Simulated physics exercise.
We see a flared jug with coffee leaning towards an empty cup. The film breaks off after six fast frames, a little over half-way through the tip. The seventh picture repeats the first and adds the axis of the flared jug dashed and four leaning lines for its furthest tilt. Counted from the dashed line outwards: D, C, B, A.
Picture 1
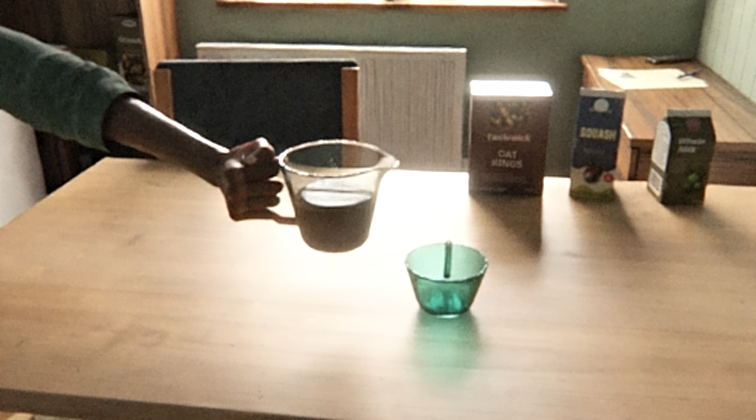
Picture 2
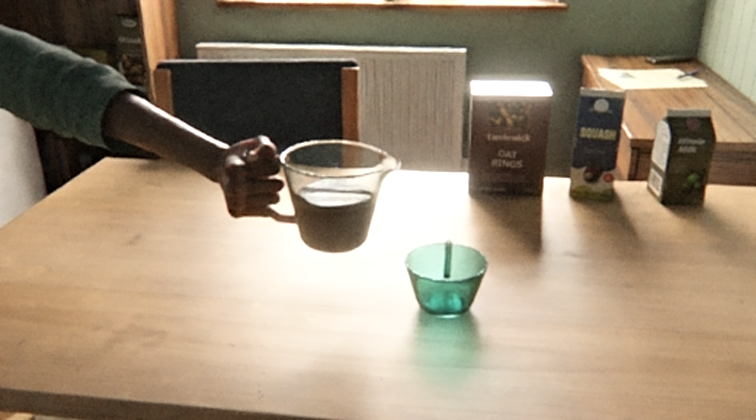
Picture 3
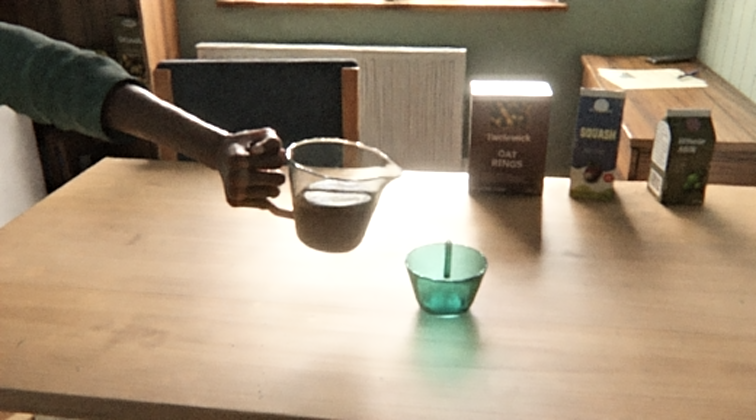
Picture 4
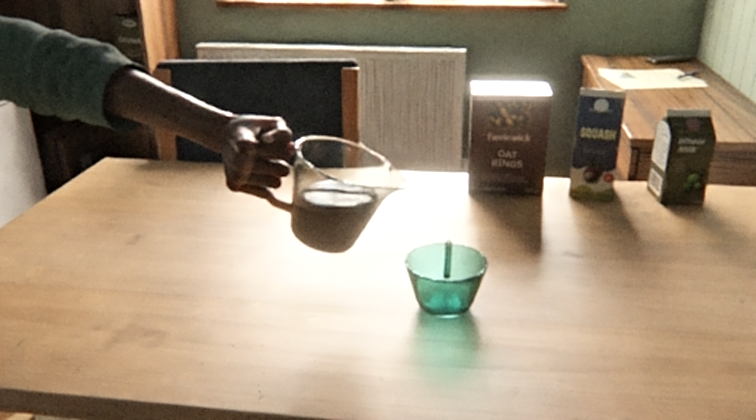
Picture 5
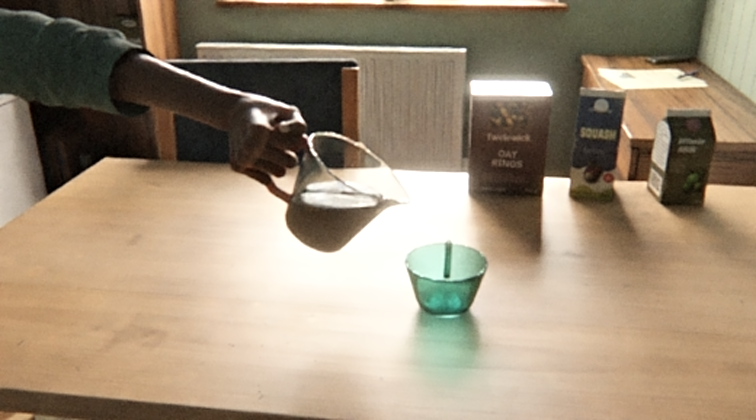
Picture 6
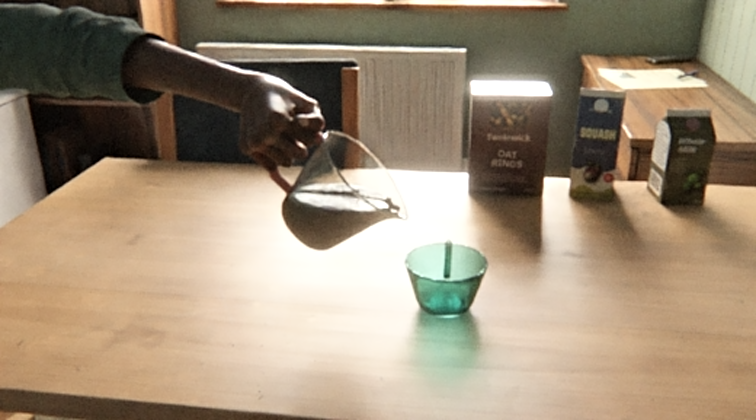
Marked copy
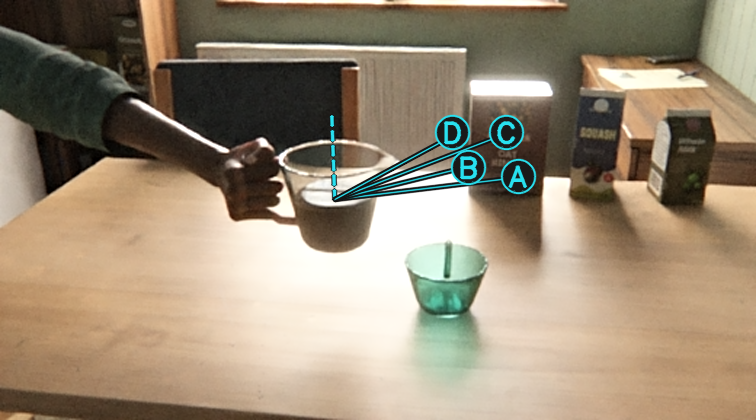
A hand steadily tilts a glass jug of dark coffee rightward above a green cup.
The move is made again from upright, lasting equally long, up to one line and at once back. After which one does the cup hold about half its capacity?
D works best here.
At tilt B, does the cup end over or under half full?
Over.
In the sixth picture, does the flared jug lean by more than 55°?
No.
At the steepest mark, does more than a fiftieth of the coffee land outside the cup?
Yes.
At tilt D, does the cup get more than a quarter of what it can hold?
Yes, it does.
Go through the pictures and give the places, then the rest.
Upright, lip at (397, 163); rim of the cup round (446, 260); nothing has left yet, in the first picture.
Tipped about 2°, lip at (399, 166); nothing has left yet, in the second picture.
Tipped about 9°, lip at (403, 173); nothing has left yet, in the third picture.
Tipped about 19°, lip at (407, 186); nothing has left yet, in the fourth picture.
Tipped about 32°, lip at (409, 201); nothing has left yet, in the fifth picture.
Tipped about 45°, lip at (407, 217); nothing has left yet, in the sixth picture.
On the marked copy, A at (502, 179); B at (451, 170); C at (491, 139); D at (439, 143).
Choosing A, the cup ends with about 61 % of what it can hold; 40 % of the coffee is spilt.
Choosing B, the cup ends with about 77 % of what it can hold; 16 % of the coffee is spilt.
Choosing C, the cup ends with about 74 % of what it can hold; 3 % of the coffee is spilt.
Choosing D, the cup ends with about 53 % of what it can hold.
